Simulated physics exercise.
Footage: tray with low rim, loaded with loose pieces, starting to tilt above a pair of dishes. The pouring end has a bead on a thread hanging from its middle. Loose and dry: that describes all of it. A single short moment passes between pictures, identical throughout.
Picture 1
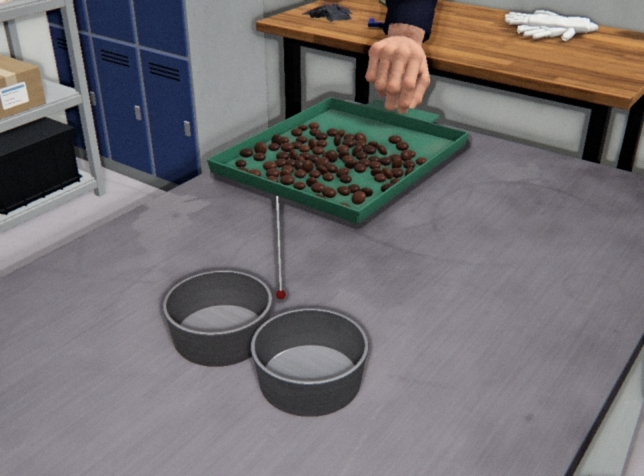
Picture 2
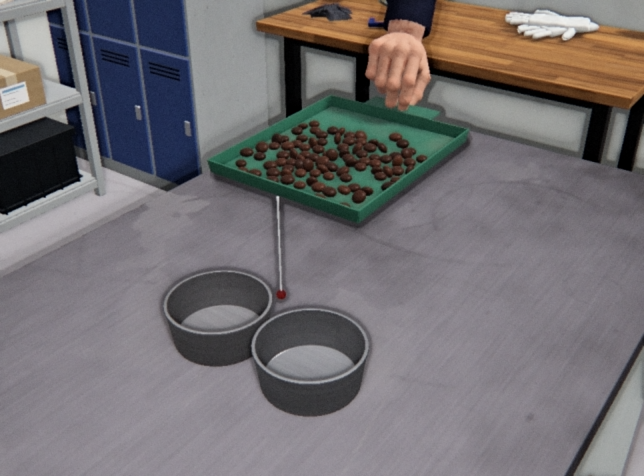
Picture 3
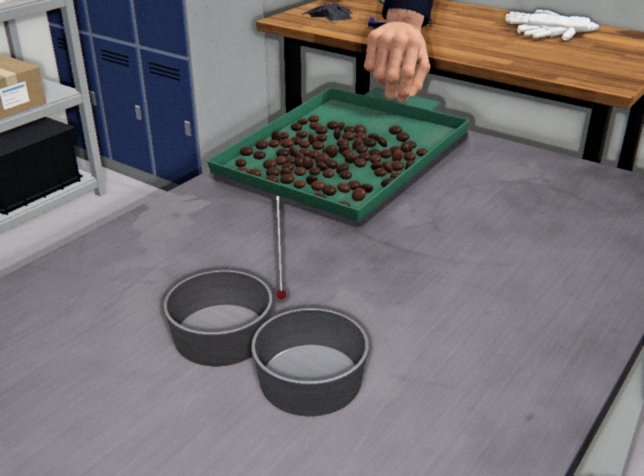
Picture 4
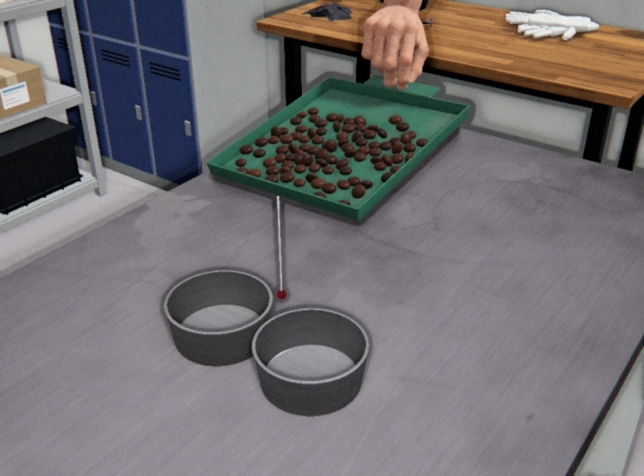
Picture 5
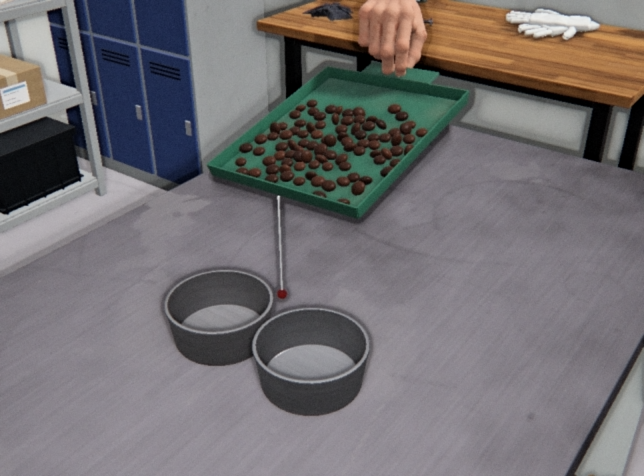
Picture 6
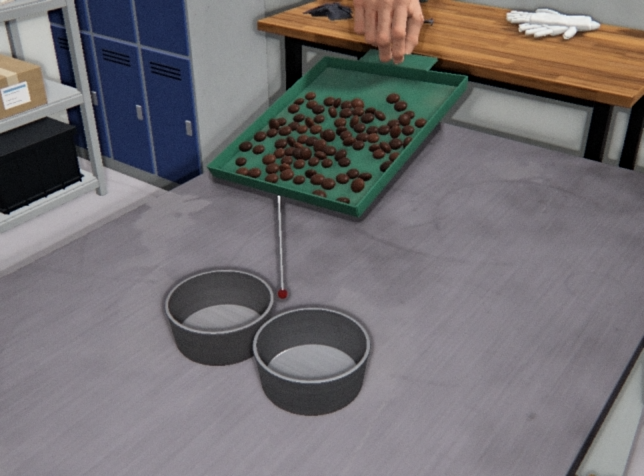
Green tray of flat brown chocolate drops slowly tilting above two grey dishes, its far side rising beside a hand.
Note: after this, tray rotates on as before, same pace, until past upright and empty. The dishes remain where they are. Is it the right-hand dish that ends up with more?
No.
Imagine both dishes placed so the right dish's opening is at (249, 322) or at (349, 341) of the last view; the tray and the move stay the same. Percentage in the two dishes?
Near 80 and 40 percent respectively.
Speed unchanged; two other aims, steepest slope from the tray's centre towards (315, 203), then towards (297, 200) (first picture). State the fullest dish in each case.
Case one: The dish to the right. Case two: The dish to the right.
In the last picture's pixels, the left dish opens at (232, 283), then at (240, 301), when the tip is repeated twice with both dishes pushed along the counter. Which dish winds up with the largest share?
With the dishes at the first place it's the left-side dish, and at the second it's the left-side dish.
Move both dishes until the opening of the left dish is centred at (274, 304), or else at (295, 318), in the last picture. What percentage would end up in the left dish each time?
About 30% on the first try and 30% on the second.
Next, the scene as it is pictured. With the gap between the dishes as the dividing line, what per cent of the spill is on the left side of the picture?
Close to 100 per cent of the spill, I think.
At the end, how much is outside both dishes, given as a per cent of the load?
Share outside: Near 30 %.
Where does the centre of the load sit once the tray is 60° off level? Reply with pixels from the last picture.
Look about (279, 148) in the last picture.
Shortly afterwards, tray tipped steeply; the whole lot on the tray.
Next, tray tipped right over; the bulk on the tray; only a few in the right dish; only a few in the left dish; only a few outside both; a little in the air.
Some moments later, tray tipped past a quarter turn; a little in the right dish; near two thirds in the left dish; near a quarter outside both.
In the end, tray tipped past a quarter turn; a little in the right dish; near two thirds in the left dish; near a quarter outside both.
